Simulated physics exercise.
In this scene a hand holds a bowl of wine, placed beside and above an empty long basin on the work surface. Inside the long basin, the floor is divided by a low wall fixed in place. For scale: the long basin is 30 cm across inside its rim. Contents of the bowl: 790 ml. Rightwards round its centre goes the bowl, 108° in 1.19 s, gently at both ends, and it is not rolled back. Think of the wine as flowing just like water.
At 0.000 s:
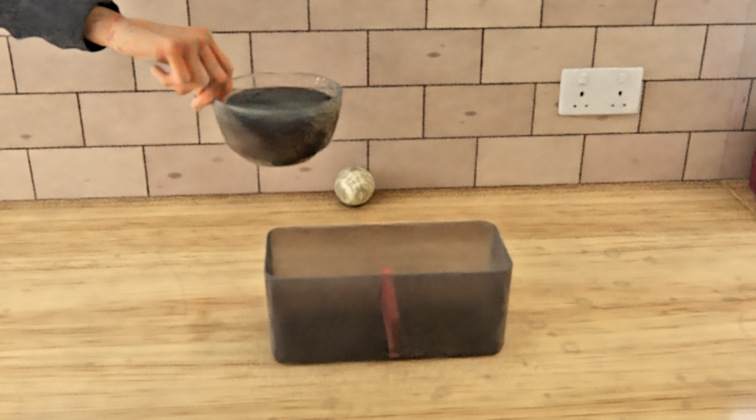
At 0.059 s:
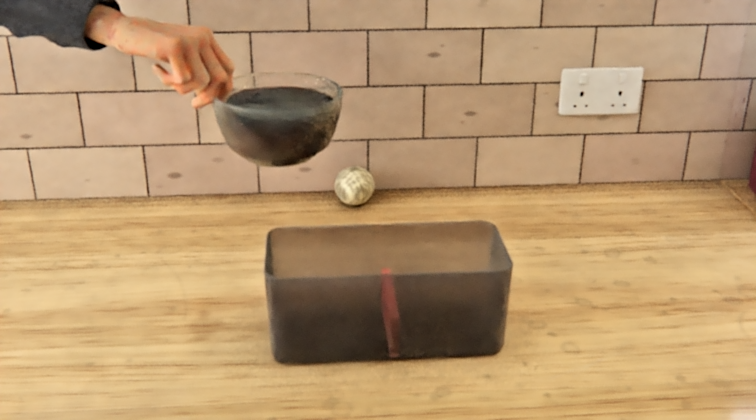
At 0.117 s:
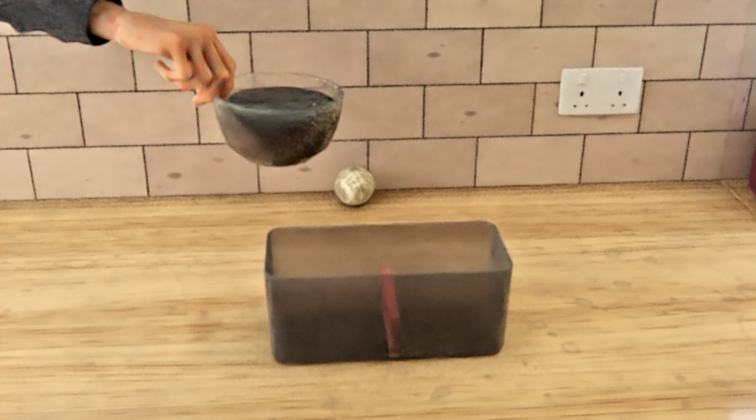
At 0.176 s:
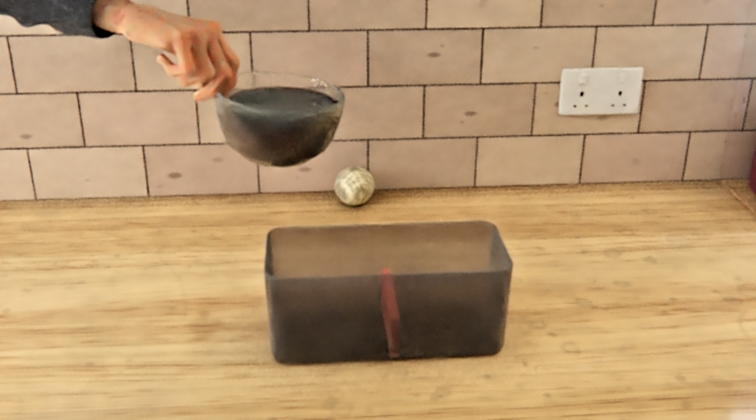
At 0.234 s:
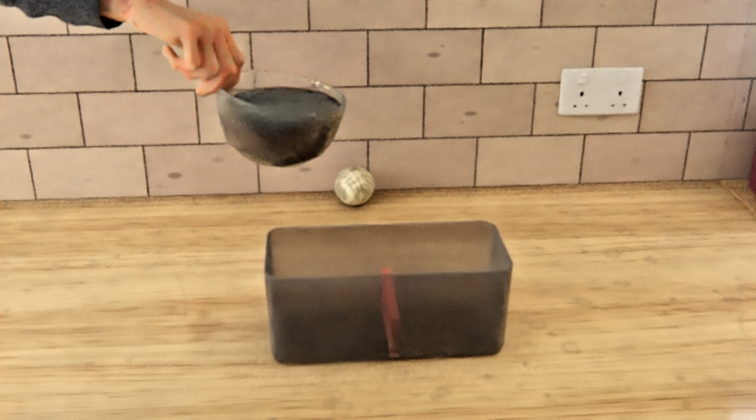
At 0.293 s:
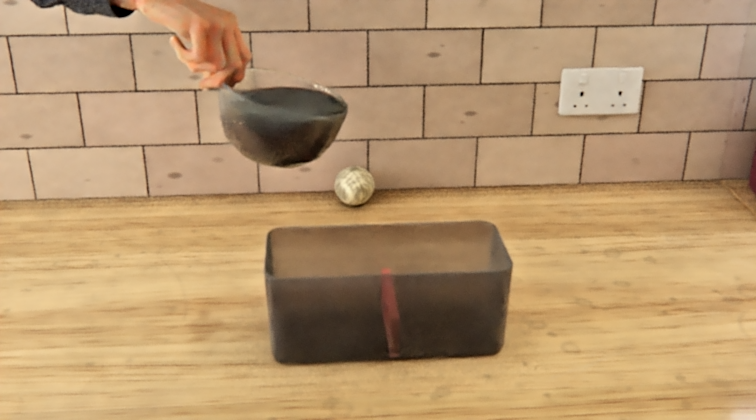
At the start, a hand holds a glass bowl of dark liquid level above an empty, long grey basin on a wooden work surface. The hand then slowly turns the bowl a little to the right, its right rim dipping while the liquid's surface stays nearly level inside.
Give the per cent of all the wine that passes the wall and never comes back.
I would say 68 percent.
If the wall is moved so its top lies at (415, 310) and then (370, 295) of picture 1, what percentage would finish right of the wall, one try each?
Respectively close to 35 and 85 %.
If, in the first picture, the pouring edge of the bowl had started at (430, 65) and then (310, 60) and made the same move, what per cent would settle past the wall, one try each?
It comes to 75 per cent, and then 40 per cent.
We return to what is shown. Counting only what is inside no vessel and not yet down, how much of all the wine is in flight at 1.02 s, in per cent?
Around 10 percent of it is airborne.
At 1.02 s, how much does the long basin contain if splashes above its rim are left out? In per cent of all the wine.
88 %, more or less.
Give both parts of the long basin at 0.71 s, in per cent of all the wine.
Left roughly 2 per cent, right roughly 16.
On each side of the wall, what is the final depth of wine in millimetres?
Final levels - left approx 12 mm, right approx 30 mm.
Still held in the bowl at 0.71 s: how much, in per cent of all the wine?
Roughly 44 %.
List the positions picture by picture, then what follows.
In the first frame, it leans 0°; its right rim is at (341, 91); the wine meets the walls at (217, 104) and (338, 101); the long basin's rim runs from (267, 254) to (503, 245); the wall's top is at (390, 293).
In the second frame, it leans 1°; its right rim is at (341, 92); the wine meets the walls at (217, 103) and (338, 101).
In the third frame, it leans 3°; its right rim is at (342, 94); the wine meets the walls at (218, 103) and (339, 103).
In the fourth frame, it leans 6°; its right rim is at (343, 97); the wine meets the walls at (219, 103) and (340, 103).
In the fifth frame, it leans 10°; its right rim is at (345, 102); the wine meets the walls at (221, 104) and (343, 103).
In the sixth frame, it leans 15°; its right rim is at (347, 108); the wine meets the walls at (223, 104) and (345, 103).
After 0.71 s the tilt is 70° and 44 per cent is still to pour, 2 is left of the wall and 15 right of it.
After 1.02 s the tilt is 103° and 3 per cent is still to pour, 20 is left of the wall and 68 right of it.
After 1.34 s the tilt is 108° and 0 per cent is still to pour, 31 is left of the wall and 68 right of it.
After 1.69 s the tilt is 108° and 0 per cent is still to pour, 31 is left of the wall and 68 right of it.
In the end 31 per cent lies left of the wall, 68 right of it and 1 outside.
